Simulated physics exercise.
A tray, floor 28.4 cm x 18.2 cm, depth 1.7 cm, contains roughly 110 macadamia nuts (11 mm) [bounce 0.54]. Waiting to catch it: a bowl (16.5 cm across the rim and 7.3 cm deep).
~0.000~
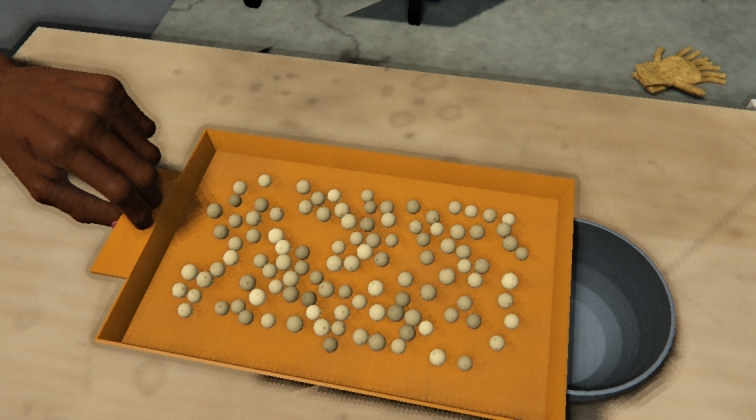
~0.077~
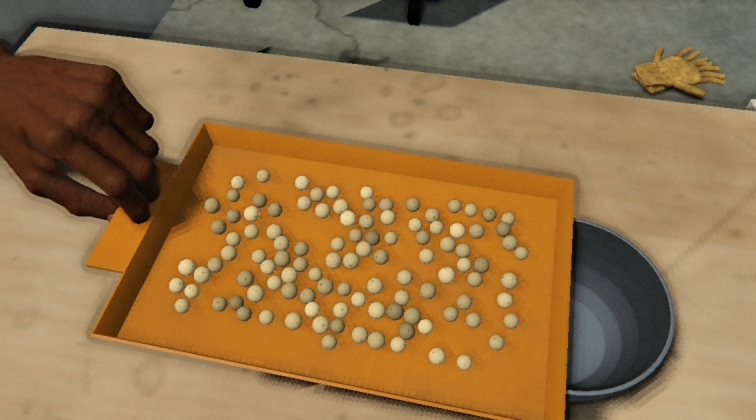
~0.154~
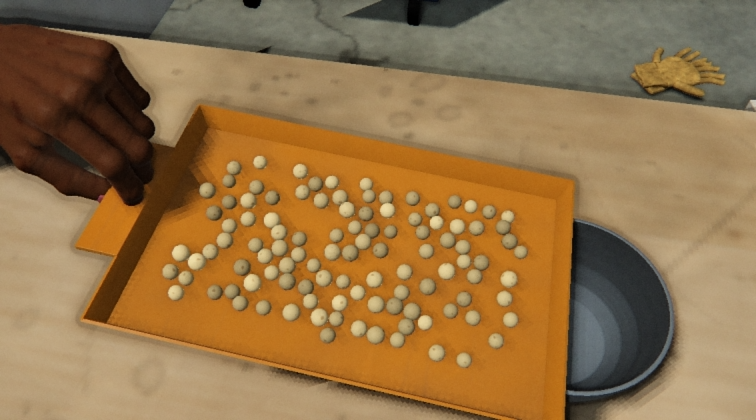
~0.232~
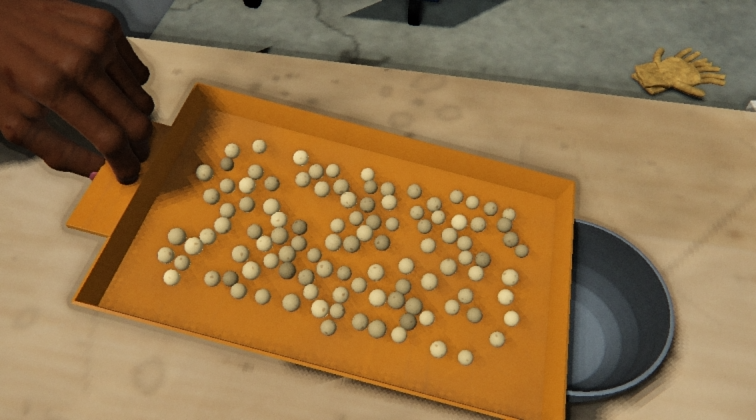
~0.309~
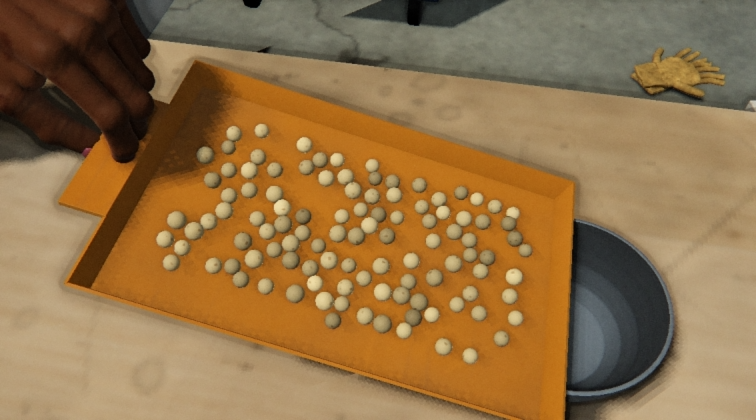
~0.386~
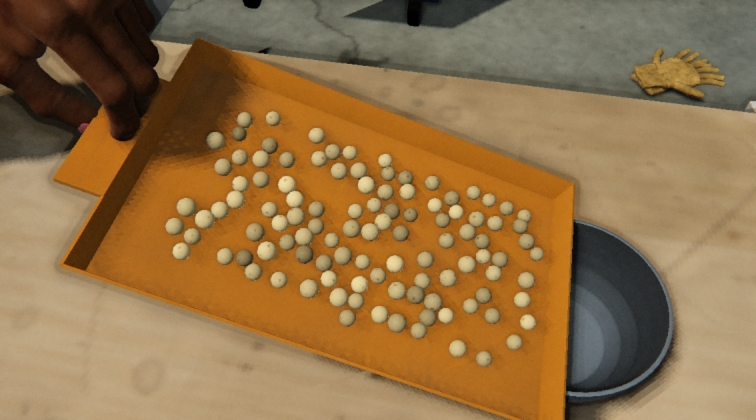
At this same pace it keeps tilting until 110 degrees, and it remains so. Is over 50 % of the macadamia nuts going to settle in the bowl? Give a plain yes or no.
Yes.
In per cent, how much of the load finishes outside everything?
About 35%.
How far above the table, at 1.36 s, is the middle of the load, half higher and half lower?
16 cm or thereabouts.
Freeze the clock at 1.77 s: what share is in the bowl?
By then, roughly 65%.
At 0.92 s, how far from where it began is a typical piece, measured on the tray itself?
13 cm.
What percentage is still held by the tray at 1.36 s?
Still on tray: Approx. 80 per cent.
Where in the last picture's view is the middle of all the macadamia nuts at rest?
At about (566, 354).
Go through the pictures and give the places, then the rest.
The first frame shows tray at (317, 383); tilt 0 degrees; leading edge at (569, 289); middle of the load at (352, 264); bowl at (568, 297).
The second frame shows tray at (316, 381); tilt 1 degrees; leading edge at (569, 289); middle of the load at (351, 261).
The third frame shows tray at (315, 374); tilt 5 degrees; low side right; leading edge at (569, 290); middle of the load at (351, 253).
The fourth frame shows tray at (317, 367); tilt 10 degrees; low side right; leading edge at (570, 291); middle of the load at (352, 244).
The fifth frame shows tray at (319, 360); tilt 15 degrees; low side right; leading edge at (569, 291); middle of the load at (357, 236).
The sixth frame shows tray at (323, 354); tilt 19 degrees; low side right; leading edge at (567, 298); middle of the load at (370, 232); bowl at (567, 298). It turns about 60 degrees a second.
Then, at 0.92 s, tilt 50 degrees; tray 90 %, in the air 5 %; middle of all pieces on or above the table near (544, 293).
After 1.36 s, tilt 76 degrees; bowl 10 %, tray 80 %, outside 5 %; middle of all pieces on or above the table near (556, 310).
After 1.77 s, tilt 100 degrees; bowl 65 %, outside 35 %; middle of all pieces on or above the table near (571, 382).
Then, at 2.16 s, tilt 110 degrees; bowl 65 %, outside 35 %; middle of all pieces on or above the table near (573, 385).
By 2.6 s all is still; bowl 65 %, outside 35 %.
